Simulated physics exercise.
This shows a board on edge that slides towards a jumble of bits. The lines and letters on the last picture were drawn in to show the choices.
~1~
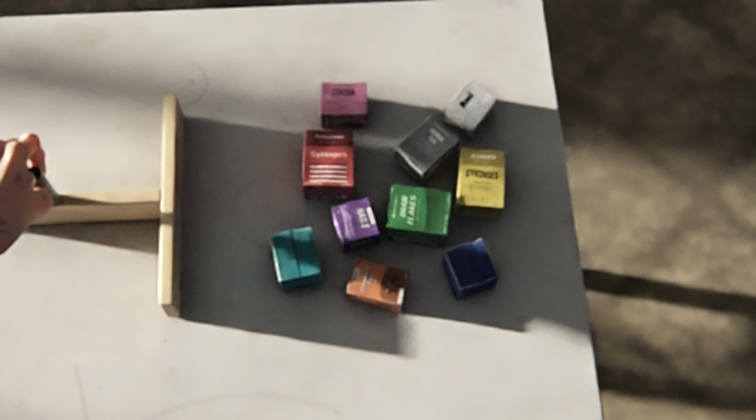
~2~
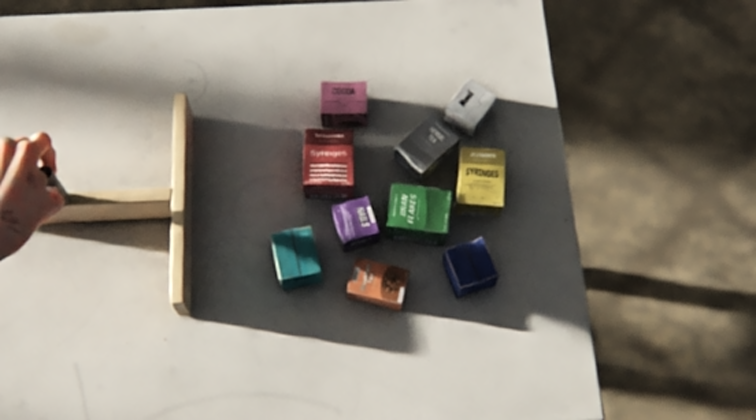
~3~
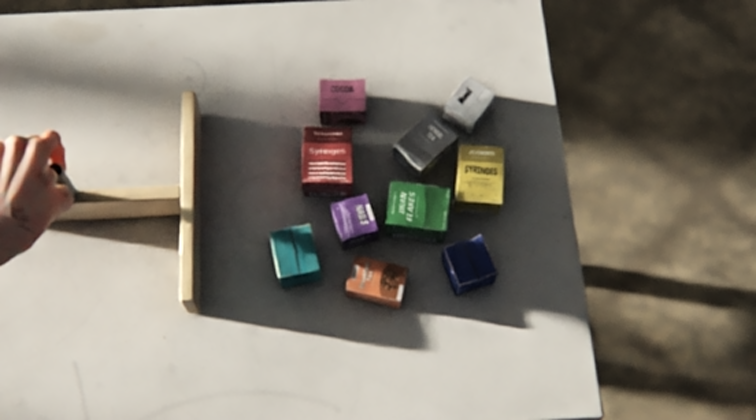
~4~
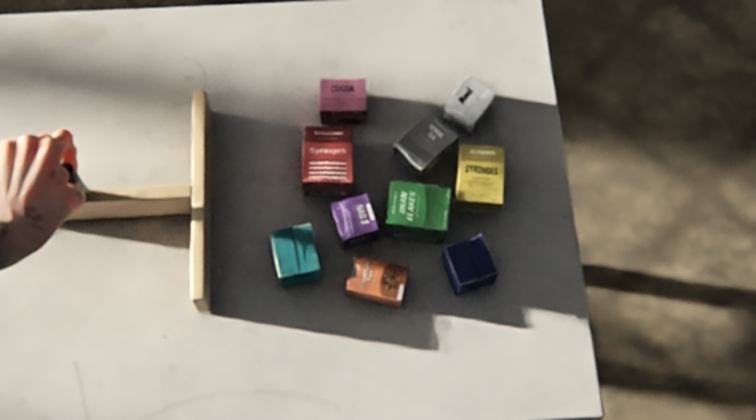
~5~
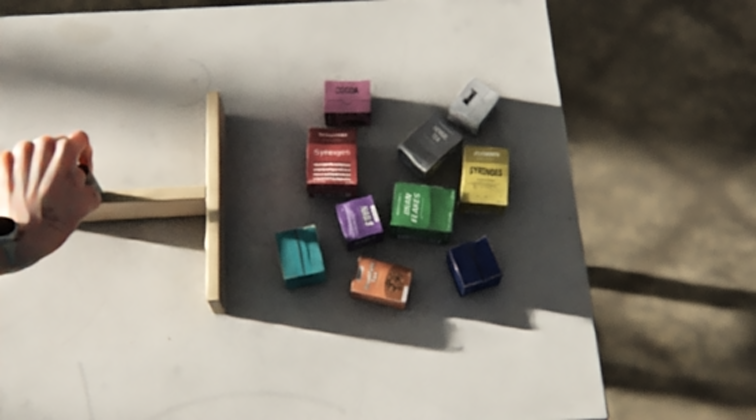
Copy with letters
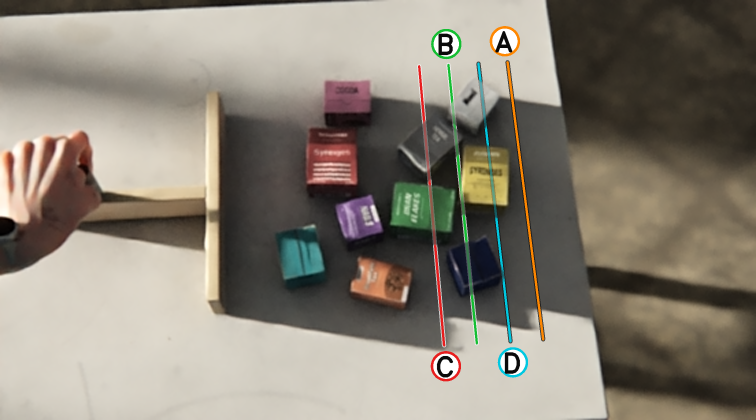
At the start, a hand at the left grips the handle of an upright wooden board standing on a pale table, left of ten scattered colourful small boxes. The hand then slides the board slowly a short way right, narrowing the gap, while the boxes stay almost unchanged, still untouched by it.
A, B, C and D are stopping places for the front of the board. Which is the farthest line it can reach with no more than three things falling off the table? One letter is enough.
It should halt at D.
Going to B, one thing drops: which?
It is the yellow box.
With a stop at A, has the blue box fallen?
By then, yes.
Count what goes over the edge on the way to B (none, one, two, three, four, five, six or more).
In all, one.
On the marked copy, A at (524, 193); B at (462, 196); C at (431, 198); D at (494, 194).
Taking D. A third of the way, board (315, 186); orange packet (396, 284); green packet (433, 212).
Two thirds of the way, board (416, 181); yellow box (549, 150); green packet (518, 188).
When it is over, board (493, 177); green packet over the edge; yellow box over the edge; two fallen.
As for the rest, A drops six; B is within the limit but short; C is within the limit but short.
